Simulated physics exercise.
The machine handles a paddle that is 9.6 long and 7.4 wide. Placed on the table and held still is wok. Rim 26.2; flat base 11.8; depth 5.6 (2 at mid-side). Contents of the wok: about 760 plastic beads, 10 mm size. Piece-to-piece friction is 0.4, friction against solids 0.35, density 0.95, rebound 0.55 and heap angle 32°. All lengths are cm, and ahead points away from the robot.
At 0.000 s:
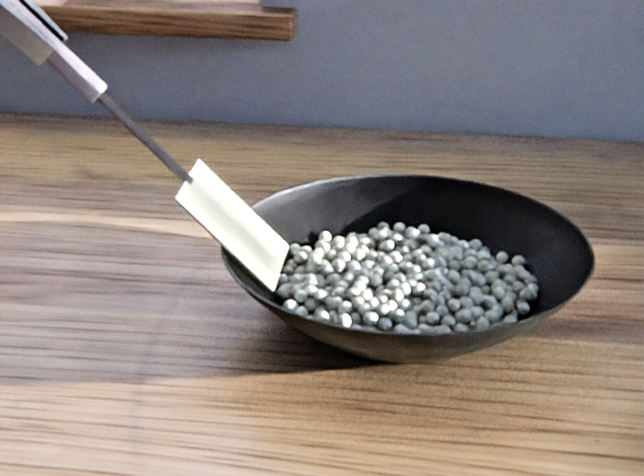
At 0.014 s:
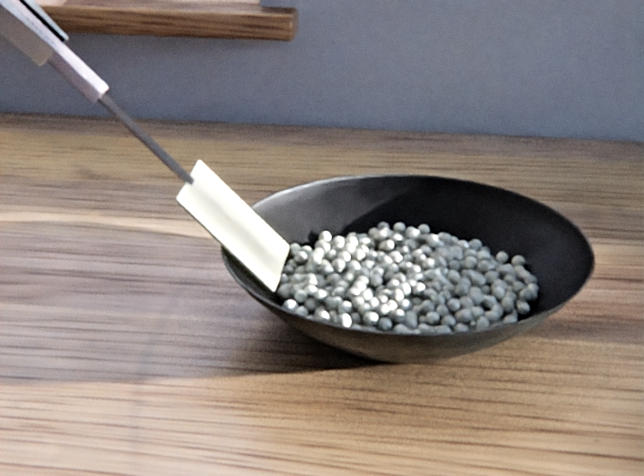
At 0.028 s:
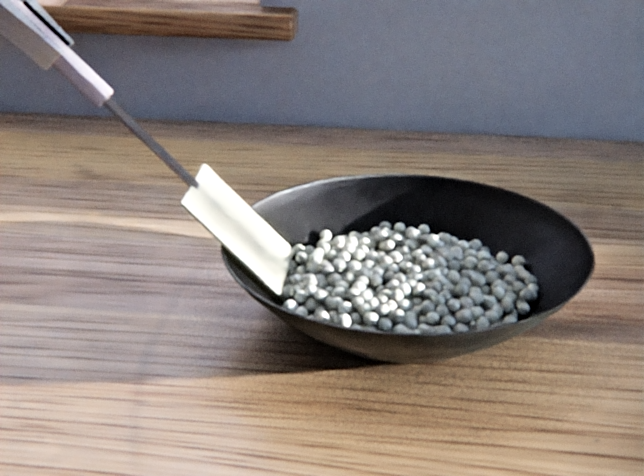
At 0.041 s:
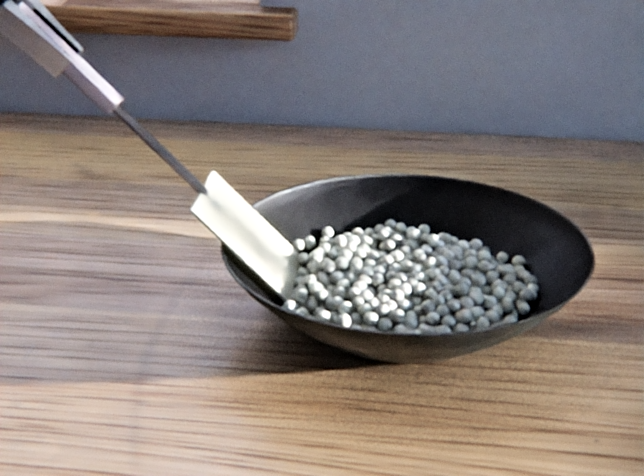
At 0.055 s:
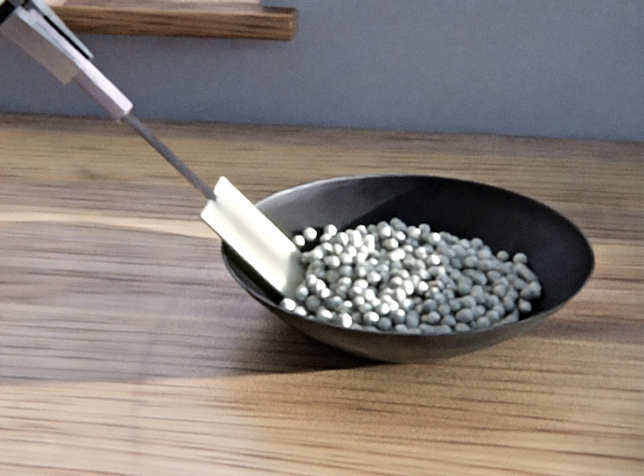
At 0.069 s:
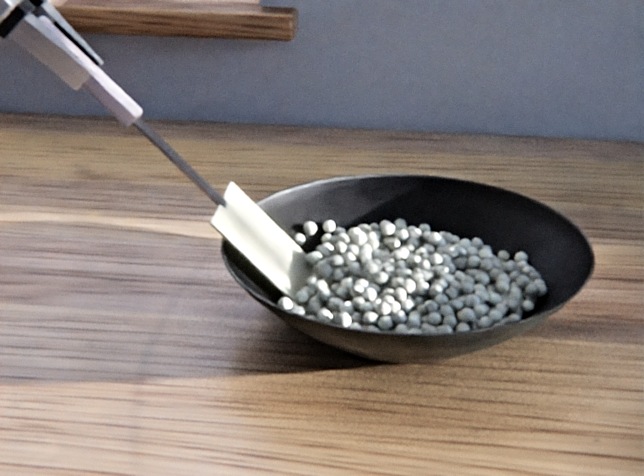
At first, a robotic arm holds a pale, flat paddle against the left side of a dark wok filled with small grayish beads on a wooden table. The paddle then slides slightly down and to the right, nudging the nearest beads rightward, while the wok stays still.
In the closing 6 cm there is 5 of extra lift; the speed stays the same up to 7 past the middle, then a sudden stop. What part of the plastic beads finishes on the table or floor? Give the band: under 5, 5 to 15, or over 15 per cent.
5 to 15 per cent.
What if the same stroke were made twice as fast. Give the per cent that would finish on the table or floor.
Approx. 20 per cent.
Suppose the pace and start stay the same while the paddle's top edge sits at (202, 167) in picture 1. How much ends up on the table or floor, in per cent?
About 5 per cent.
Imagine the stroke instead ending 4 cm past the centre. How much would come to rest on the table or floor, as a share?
0 %, roughly.
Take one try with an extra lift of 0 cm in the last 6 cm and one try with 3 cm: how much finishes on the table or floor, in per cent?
Roughly 5 % and then 5 %.
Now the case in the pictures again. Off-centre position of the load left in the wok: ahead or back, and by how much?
It rests close to 3.5 centimetres ahead of centre.
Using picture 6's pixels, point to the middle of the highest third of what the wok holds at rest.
Somewhere near (514, 274) in the last picture.
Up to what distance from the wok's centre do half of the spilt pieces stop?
The answer is around 26 cm.
After 0.17 s, sloping 45°, highest piece 5 above the table; 762 in the wok.
After 0.27 s, sloping 45°, highest piece 7 above the table; 762 in the wok.
After 0.52 s, sloping 45°, highest piece 9 above the table; 703 in the wok, 49 on the table or floor, 10 on the blade or in flight.
After 1.57 s, sloping 45°, highest piece 6 above the table; 699 in the wok, 63 on the table or floor.
In the end, 699 in the wok, 63 on the table or floor. That is 8 % on the table or floor.
